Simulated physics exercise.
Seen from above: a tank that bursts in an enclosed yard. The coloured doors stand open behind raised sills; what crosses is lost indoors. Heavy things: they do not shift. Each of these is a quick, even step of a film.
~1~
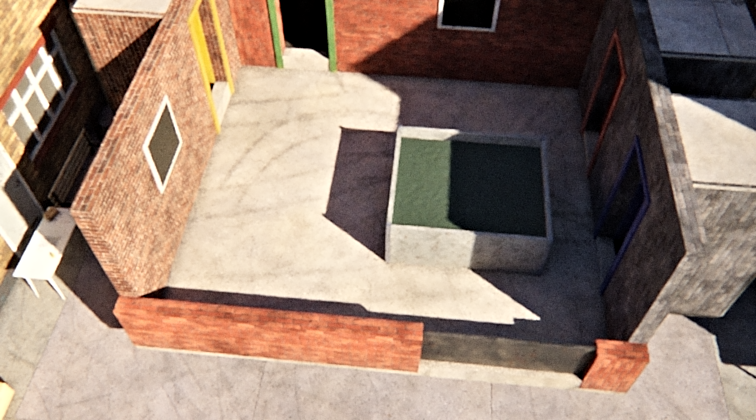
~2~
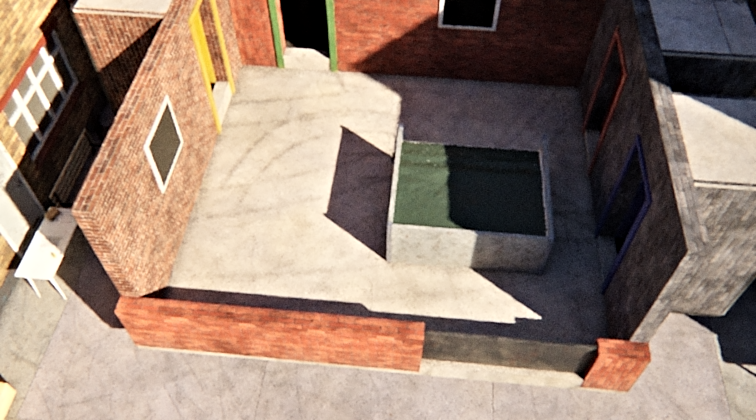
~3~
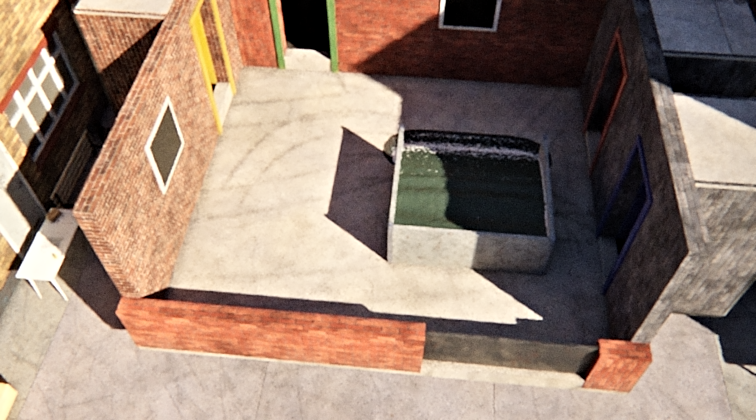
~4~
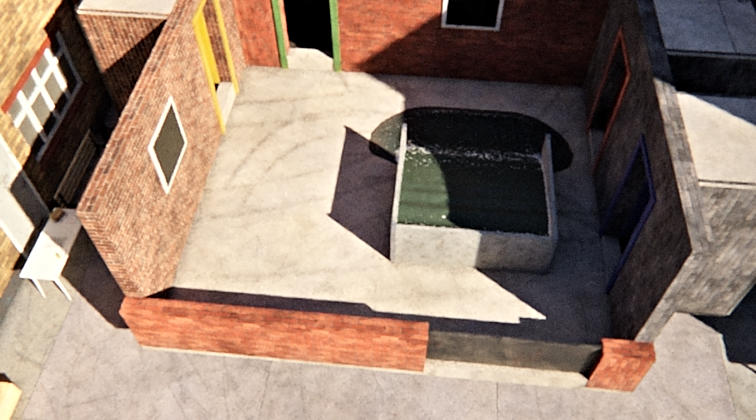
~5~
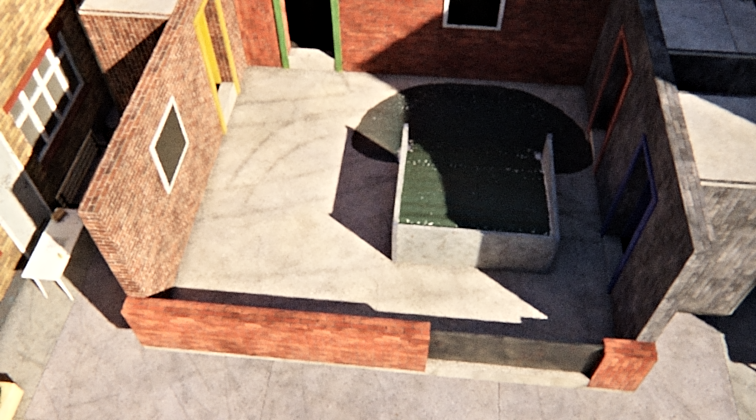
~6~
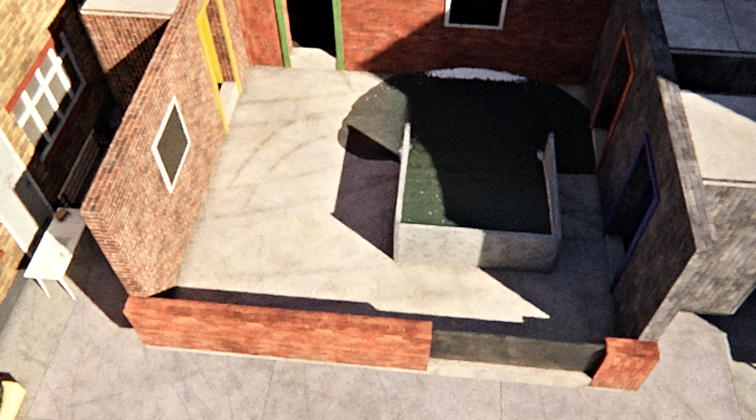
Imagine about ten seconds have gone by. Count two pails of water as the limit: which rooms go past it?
The green door stays within it; the blue door stays within it; the red door goes past it; the yellow door stays within it.
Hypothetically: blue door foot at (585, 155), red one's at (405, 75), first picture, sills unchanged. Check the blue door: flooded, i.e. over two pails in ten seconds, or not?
As far as I can tell, the blue door comes in higher.
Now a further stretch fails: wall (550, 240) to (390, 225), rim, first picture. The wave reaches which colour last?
It is the green-painted one.
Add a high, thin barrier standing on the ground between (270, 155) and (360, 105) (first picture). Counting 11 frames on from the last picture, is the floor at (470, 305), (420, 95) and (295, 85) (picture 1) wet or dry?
In order: Untouched, soaked, soaked.
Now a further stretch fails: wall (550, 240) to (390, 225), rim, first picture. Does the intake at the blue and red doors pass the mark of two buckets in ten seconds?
The blue door ends up above, while the red door falls short.
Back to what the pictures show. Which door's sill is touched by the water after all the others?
The blue-painted one.
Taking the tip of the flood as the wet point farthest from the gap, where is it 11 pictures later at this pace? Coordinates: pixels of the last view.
I'd say at around (250, 65).
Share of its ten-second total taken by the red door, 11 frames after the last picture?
Close to 5 percent.
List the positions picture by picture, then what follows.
The water tank at (469, 183) is whole and still, in the first frame.
The front is at (395, 161), out from the gap on the water tank's far side, in the second frame.
Water pours out on the water tank's far side and has run to (391, 143), in the third frame.
Water pours out on the water tank's far side and has run to (386, 124), in the fourth frame.
Water pours out on the water tank's far side and has run to (401, 95), in the fifth frame.
Water pours out on the water tank's far side and has run to (405, 75), in the sixth frame.
A moment on, water covers 30 % of the floor; the green door wet at the sill, nothing in, the blue door not reached, the red door wet at the sill, nothing in, the yellow door not reached.
Next, water covers 35 % of the floor; the green door wet at the sill, nothing in, the blue door not reached, the red door under two buckets in, the yellow door not reached.
Then, water covers 65 % of the floor; the green door wet at the sill, nothing in, the blue door wet at the sill, nothing in, the red door over two buckets in, the yellow door wet at the sill, nothing in.
Later, water covers 95 % of the floor; the green door wet at the sill, nothing in, the blue door wet at the sill, nothing in, the red door far over two buckets in, the yellow door wet at the sill, nothing in.
In the end, water covers 100 % of the floor; the green door wet at the sill, nothing in, the blue door under two buckets in, the red door far over two buckets in, the yellow door wet at the sill, nothing in.
